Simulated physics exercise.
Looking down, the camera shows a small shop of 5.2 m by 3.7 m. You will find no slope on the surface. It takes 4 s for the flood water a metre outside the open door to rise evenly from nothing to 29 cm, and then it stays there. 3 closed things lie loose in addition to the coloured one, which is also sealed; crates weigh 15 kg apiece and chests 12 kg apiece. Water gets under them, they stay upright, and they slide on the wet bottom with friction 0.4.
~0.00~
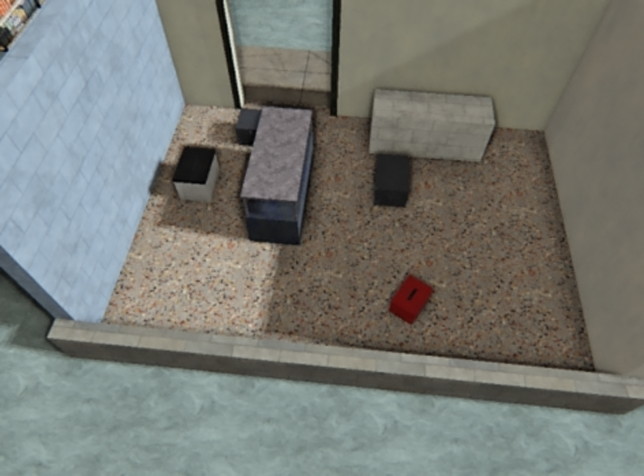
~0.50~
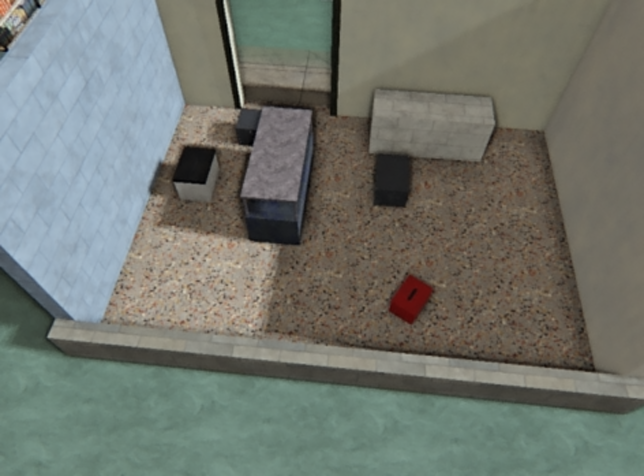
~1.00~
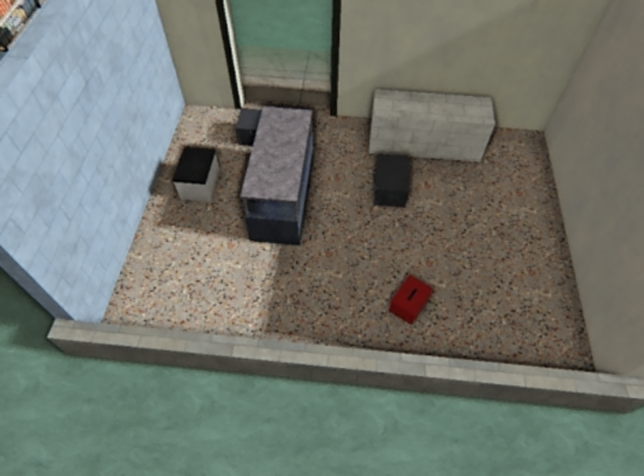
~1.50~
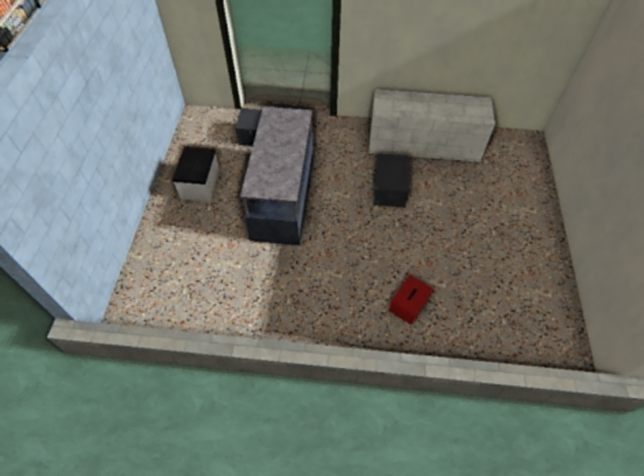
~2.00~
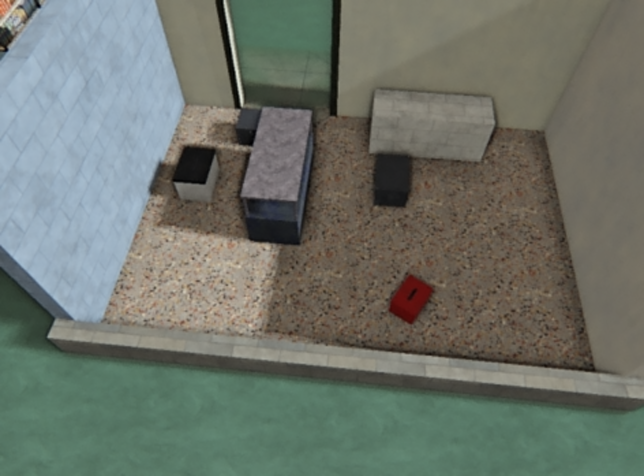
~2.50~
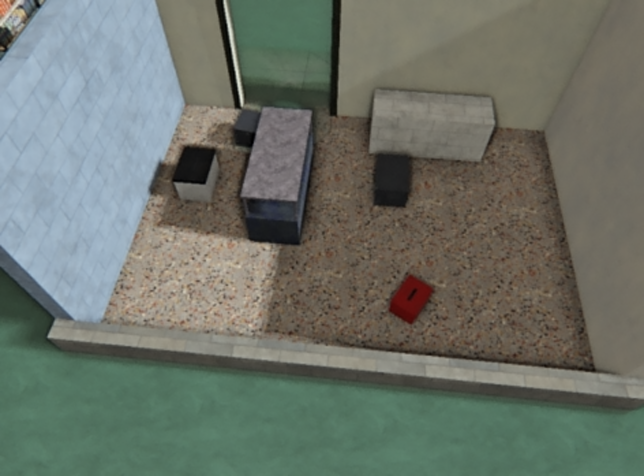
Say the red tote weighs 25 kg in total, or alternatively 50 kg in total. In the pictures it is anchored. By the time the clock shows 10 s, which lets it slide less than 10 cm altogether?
The heavier weight is unnecessary.
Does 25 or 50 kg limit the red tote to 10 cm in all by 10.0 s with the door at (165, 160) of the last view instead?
The small mass already works.
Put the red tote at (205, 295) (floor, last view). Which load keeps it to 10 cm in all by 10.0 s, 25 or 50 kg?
Result: Heavy passes, light fails.
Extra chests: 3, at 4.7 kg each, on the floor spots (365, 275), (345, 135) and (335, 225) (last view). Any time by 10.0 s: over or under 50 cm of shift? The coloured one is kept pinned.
Answer by position: Outside the range; inside the range; outside the range.
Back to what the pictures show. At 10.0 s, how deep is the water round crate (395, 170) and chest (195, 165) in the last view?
Roughly 18 and 14 cm.
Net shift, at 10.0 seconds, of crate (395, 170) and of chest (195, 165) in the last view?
In that order: 200 cm, 350 cm.
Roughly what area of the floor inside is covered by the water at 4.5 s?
My estimate is roughly 8.0 m2.
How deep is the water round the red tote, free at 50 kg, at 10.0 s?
11 cm, roughly.
After 3.5 s the red tote would be 0 cm from its start with 25 kg and 0 cm from its start with 50 kg; 0 cm of water round it then.
After 4.5 s the red tote would be 0 cm from its start with 25 kg and 0 cm from its start with 50 kg; 0 cm of water round it then.
After 7.0 s the red tote would be 0 cm from its start with 25 kg and 0 cm from its start with 50 kg; 4 cm of water round it then.
After 10.0 s the red tote would be 1 cm from its start with 25 kg and 0 cm from its start with 50 kg; 11 cm of water round it then.
